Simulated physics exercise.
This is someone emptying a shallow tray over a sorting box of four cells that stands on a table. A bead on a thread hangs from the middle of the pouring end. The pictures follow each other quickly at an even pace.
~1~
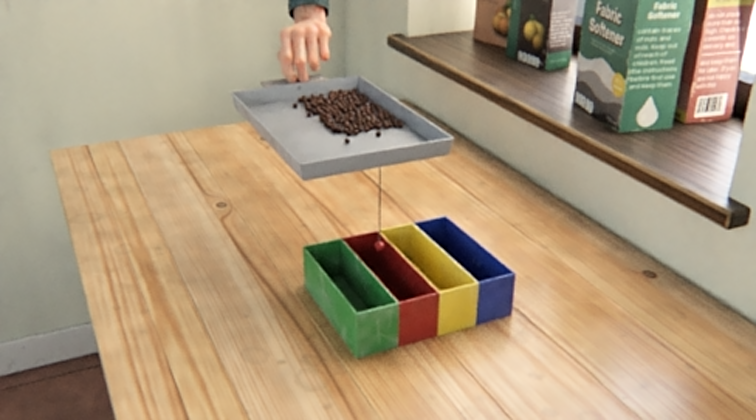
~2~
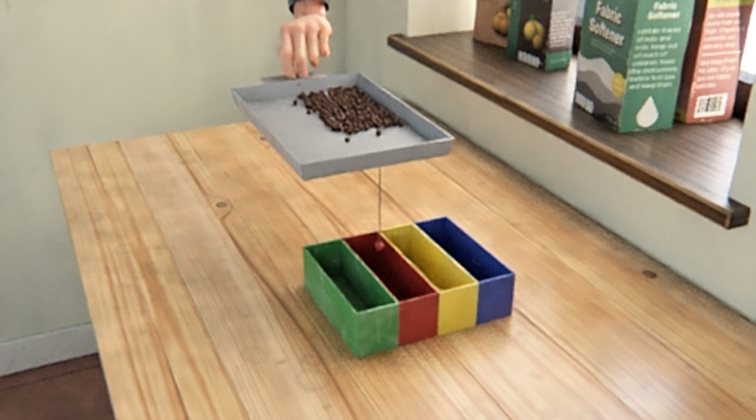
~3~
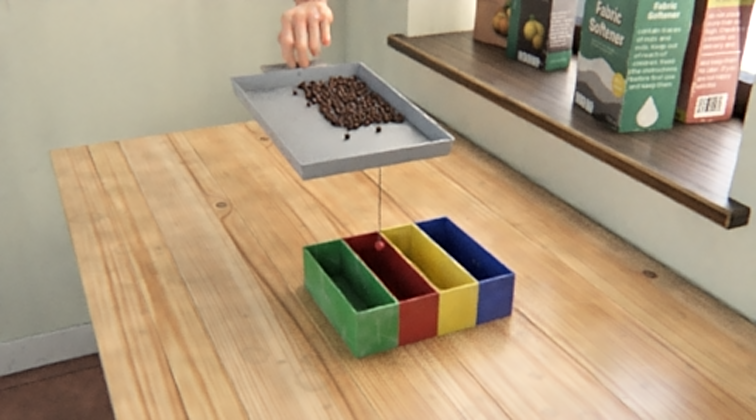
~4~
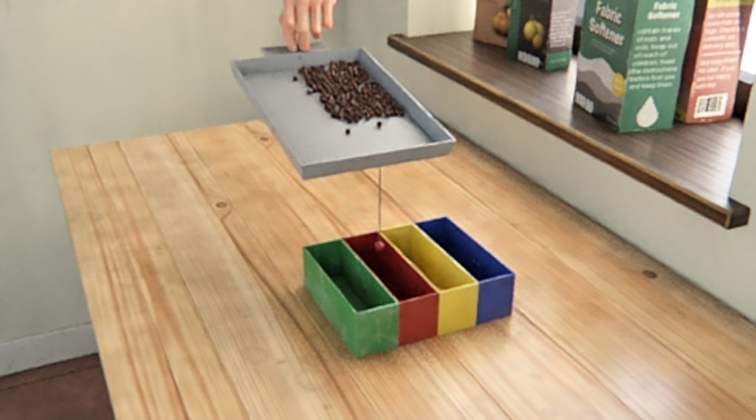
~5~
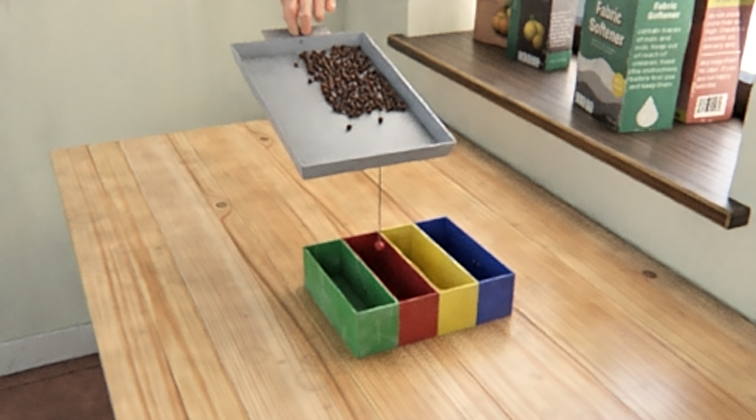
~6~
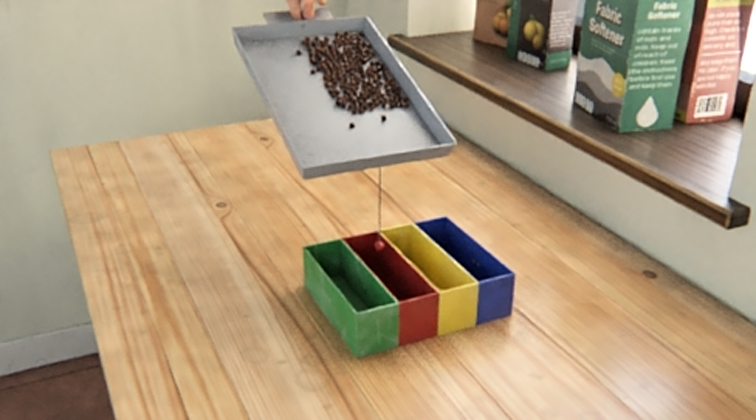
A hand raised the back of a gray tray, tilting it steadily more steeply above a green, red, yellow and blue box on a wooden table, and the small brown berries spread slightly.
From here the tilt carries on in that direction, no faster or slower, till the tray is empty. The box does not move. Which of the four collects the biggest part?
The yellow cell gets the most.
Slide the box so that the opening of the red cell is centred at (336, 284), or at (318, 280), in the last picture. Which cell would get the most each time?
The first try: The blue one. The second: The cell in blue.
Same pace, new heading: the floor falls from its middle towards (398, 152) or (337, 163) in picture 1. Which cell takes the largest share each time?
First blue, then the green one.
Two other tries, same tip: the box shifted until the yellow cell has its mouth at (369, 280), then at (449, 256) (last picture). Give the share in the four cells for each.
The first gives 50 %, the second 90 %.
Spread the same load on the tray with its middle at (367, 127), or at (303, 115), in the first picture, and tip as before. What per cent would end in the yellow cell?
In turn 30 and 20 in a hundred.
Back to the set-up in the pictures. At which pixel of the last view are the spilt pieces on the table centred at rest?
Around (507, 400).
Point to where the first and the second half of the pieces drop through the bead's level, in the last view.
Early half (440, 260), late half (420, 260).
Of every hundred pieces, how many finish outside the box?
About 10 per cent.
Just after the last frame, tray tipped steeply; roughly two thirds on the tray; about a tenth in the yellow cell; just a few in the blue cell; just a few in the red cell; just a few in the green cell; roughly a quarter falling or outside the box.
A moment on, tray tipped past a quarter turn; roughly a third on the tray; roughly a quarter in the yellow cell; about a tenth in the red cell; about a tenth in the blue cell; just a few in the green cell; roughly a third falling or outside the box.
Further on, tray tipped past a quarter turn; roughly a third in the yellow cell; roughly a quarter in the red cell; roughly a quarter in the blue cell; about a tenth in the green cell; about a tenth falling or outside the box.
When it is over, tray tipped past a quarter turn; roughly a third in the yellow cell; roughly a quarter in the red cell; roughly a quarter in the blue cell; about a tenth in the green cell; about a tenth outside the box.
